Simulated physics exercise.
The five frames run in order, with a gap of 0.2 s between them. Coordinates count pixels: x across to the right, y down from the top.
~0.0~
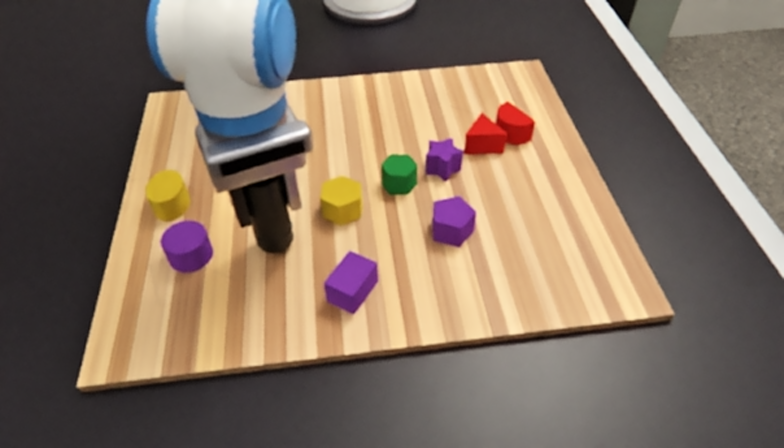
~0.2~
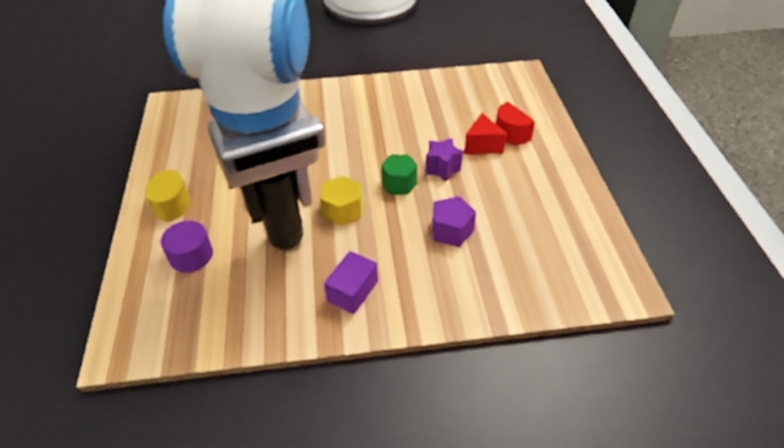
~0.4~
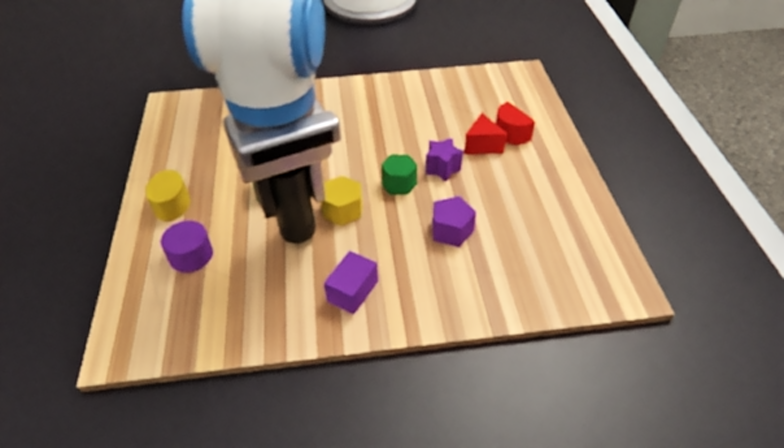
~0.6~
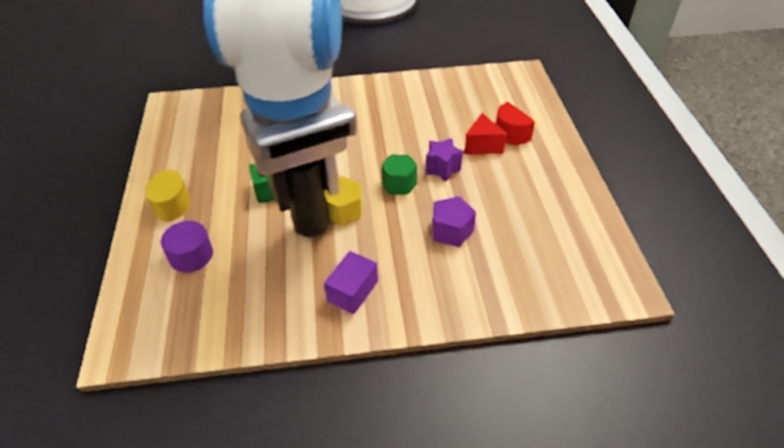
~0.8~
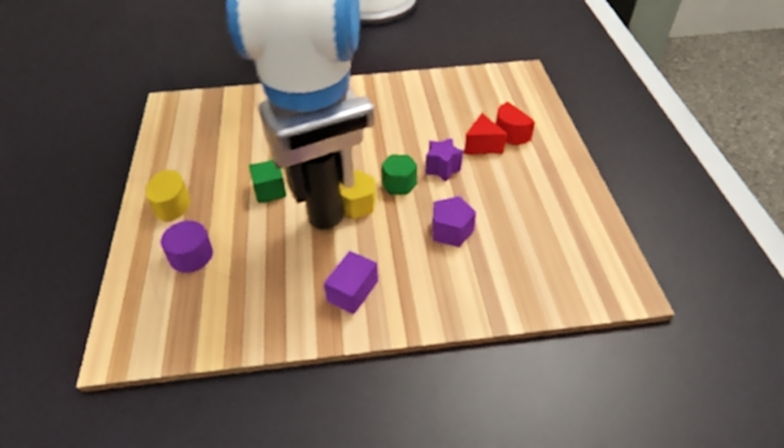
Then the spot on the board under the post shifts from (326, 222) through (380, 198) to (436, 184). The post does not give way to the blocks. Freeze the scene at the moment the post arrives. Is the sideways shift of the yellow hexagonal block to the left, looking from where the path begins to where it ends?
Yes - that is the case.
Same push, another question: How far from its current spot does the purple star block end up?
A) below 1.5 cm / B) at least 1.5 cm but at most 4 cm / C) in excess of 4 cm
Answer: C.
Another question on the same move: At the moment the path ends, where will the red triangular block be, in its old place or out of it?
It moves.
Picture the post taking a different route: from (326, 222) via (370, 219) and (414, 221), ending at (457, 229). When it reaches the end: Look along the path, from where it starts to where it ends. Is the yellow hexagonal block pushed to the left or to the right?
Gets pushed left.
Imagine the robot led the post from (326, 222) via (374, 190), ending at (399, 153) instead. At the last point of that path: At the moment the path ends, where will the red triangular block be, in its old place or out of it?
It is no longer where it was.
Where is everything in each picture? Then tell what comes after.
The first picture shows post tip at (275, 239); block tops, yellow hexagonal block at (341, 190); green hexagonal block at (399, 164); purple star block at (444, 149); red triangular block at (485, 126).
The second picture shows post at (286, 236); blocks unchanged.
The third picture shows post at (298, 231); blocks unchanged.
The fourth picture shows post at (311, 224); blocks unchanged.
The fifth picture shows post at (326, 217); yellow hexagonal block at (355, 184); green hexagonal block at (399, 164); purple star block at (444, 149); red triangular block at (485, 126).
On the path given first. One third of the way, post at (363, 201); yellow hexagonal block at (391, 170); green hexagonal block at (419, 155), turned 20° anticlockwise; purple star block at (452, 145).
Two thirds of the way, post at (399, 186); yellow hexagonal block at (424, 153); green hexagonal block at (440, 134), turned 30° anticlockwise; purple star block at (470, 136), turned 70° clockwise; red triangular block at (499, 126), turned 35° anticlockwise.
At the end, post at (437, 179); yellow hexagonal block at (449, 140), turned 50° anticlockwise; green hexagonal block at (444, 119), turned 65° anticlockwise; purple star block at (476, 129), turned 100° clockwise; red triangular block at (504, 126), turned 30° anticlockwise.
